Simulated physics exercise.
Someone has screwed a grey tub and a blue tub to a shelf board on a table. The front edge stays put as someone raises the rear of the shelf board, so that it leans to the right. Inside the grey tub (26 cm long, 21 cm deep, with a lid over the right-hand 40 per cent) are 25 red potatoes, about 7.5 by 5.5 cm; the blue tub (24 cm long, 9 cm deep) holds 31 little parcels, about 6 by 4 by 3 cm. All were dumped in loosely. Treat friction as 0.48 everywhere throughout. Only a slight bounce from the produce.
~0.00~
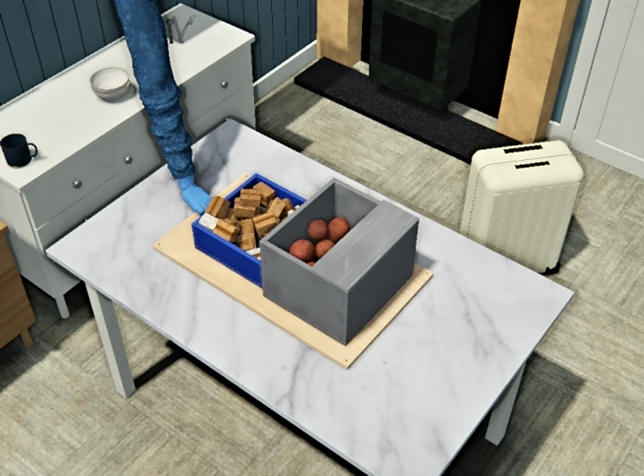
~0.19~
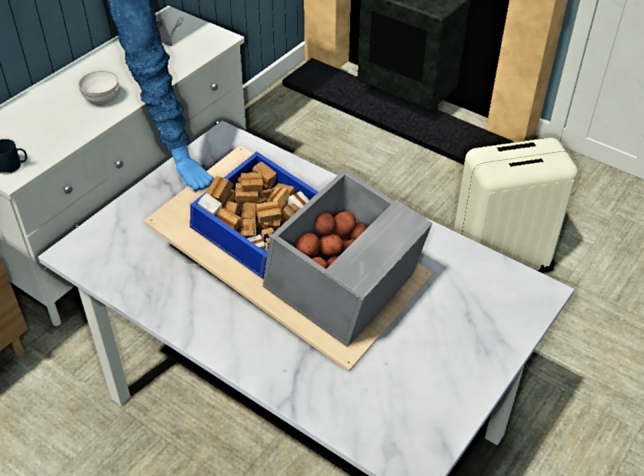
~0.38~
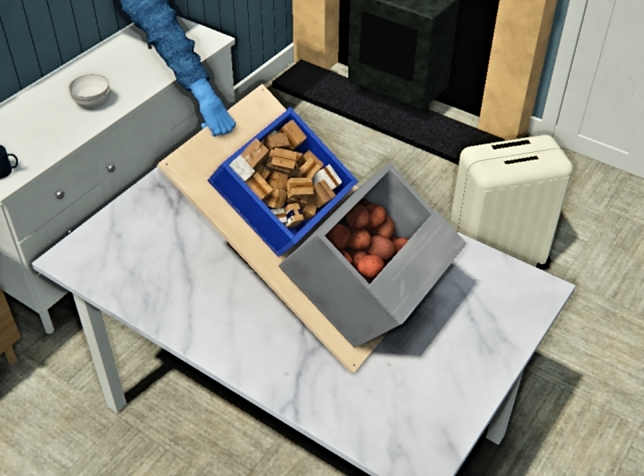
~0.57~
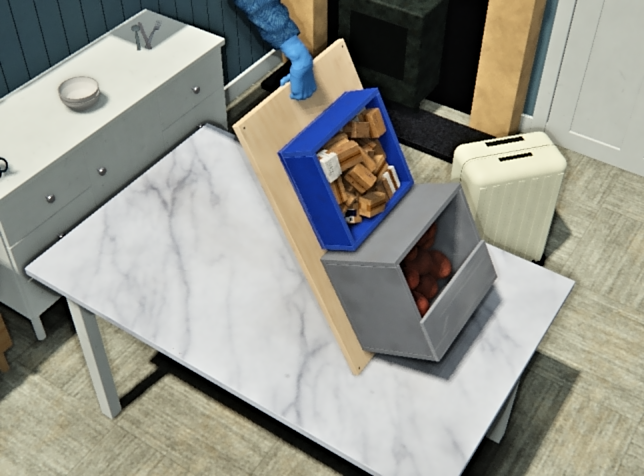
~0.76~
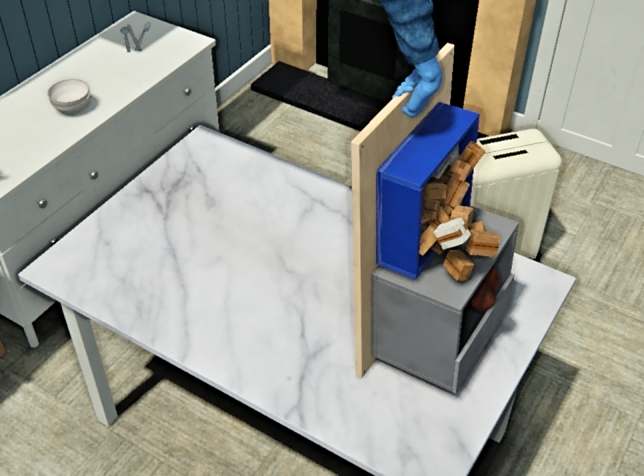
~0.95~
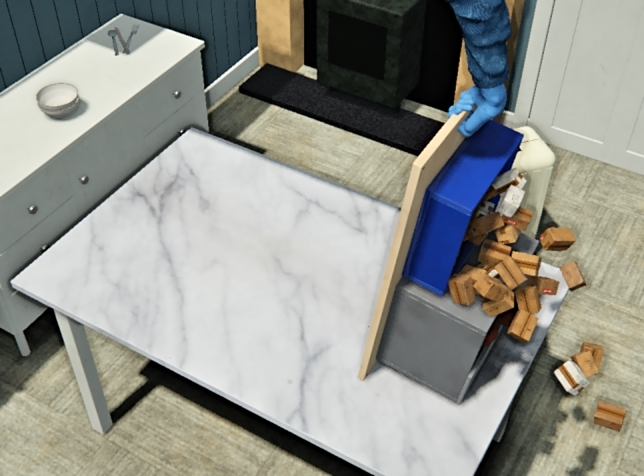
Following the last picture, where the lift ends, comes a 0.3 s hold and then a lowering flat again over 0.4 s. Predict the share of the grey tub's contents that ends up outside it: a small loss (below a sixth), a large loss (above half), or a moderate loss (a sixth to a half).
A small loss, below a sixth.
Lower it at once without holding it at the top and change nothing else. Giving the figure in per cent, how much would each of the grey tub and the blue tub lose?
Grey tub: 10%, blue tub: 90%.
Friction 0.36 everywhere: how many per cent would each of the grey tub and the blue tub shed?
Grey tub 10, blue tub 90 per cent.
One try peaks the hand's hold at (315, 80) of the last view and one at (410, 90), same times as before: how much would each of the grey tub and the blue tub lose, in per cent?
First try, then second: The grey tub sheds 0 then 0 per cent, and the blue tub sheds 30 then 80 per cent.
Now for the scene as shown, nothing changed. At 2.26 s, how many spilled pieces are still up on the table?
Around 4 in all.
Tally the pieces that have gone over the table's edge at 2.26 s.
That count sits near 25.
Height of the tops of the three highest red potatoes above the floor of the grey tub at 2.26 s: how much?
That is close to 15 centimetres.
After 1.16 s, tilt 97°; grey tub 24 in, 1 out and blue tub 6 in, 25 out.
After 1.42 s, tilt 59°; grey tub 24 in, 1 out and blue tub 5 in, 26 out.
After 1.79 s, tilt 0°; grey tub 23 in, 2 out and blue tub 3 in, 28 out.
Final count (at 2.26 s), grey tub 23 in, 2 out and blue tub 3 in, 28 out. Asked share, 2 of 25, 8 per cent.
